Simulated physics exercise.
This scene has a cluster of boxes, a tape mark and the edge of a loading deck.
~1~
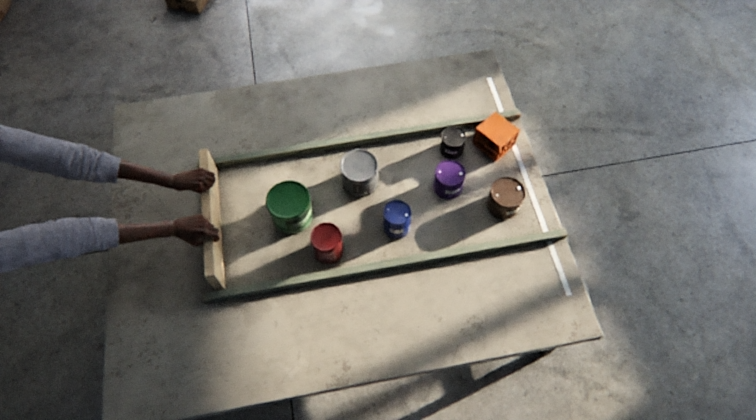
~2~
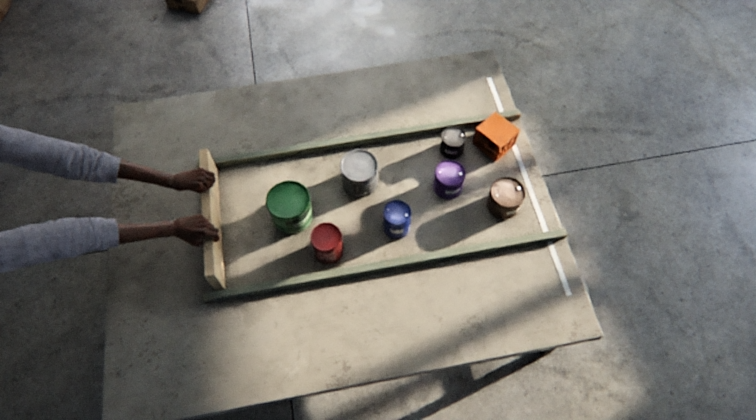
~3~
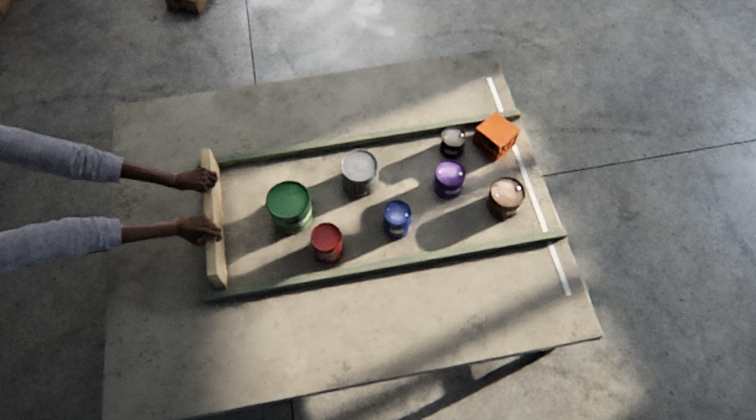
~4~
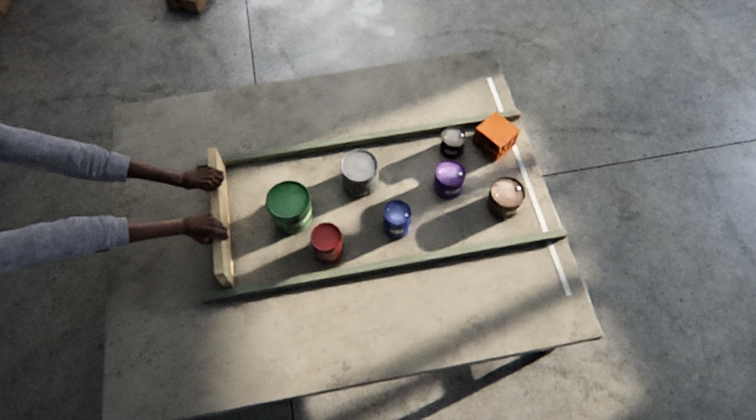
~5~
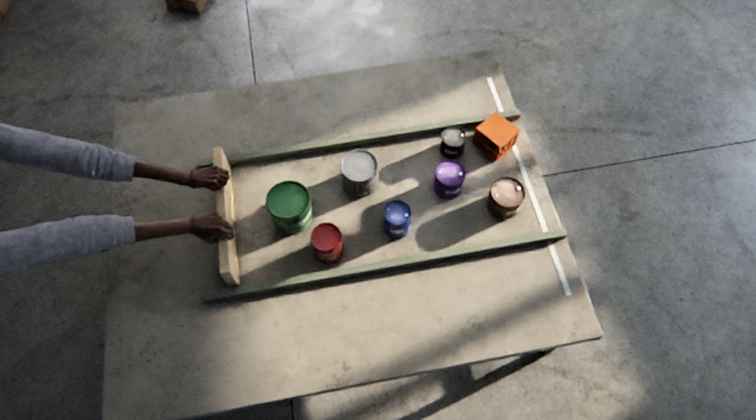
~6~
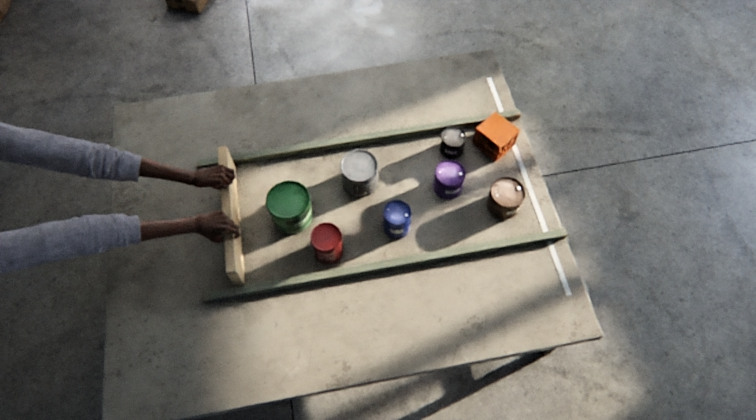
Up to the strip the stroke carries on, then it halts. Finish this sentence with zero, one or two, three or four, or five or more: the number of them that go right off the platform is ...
The number of them that go right off the platform is five or more.
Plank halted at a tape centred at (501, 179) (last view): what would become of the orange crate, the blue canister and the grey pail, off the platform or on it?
The orange crate drops off; the blue canister holds on; the grey pail remains up.
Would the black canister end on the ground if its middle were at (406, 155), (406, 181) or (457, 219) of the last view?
In that order, it slips off; slips off; slips off.
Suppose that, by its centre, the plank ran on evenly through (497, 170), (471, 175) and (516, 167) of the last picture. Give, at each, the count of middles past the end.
3, 0 and 5.
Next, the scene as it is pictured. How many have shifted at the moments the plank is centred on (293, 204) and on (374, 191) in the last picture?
First 1 and then 4.
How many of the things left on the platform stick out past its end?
1.
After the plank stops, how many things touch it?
Number in contact with it: 1.
A little later, none off yet; orange crate at rest near (496, 137); brown canister at rest near (506, 198); black canister at rest near (453, 143).
When it is over, the number that fall off is five or more; down, green pail, grey pail, blue canister, purple canister, black canister, brown canister and orange crate.
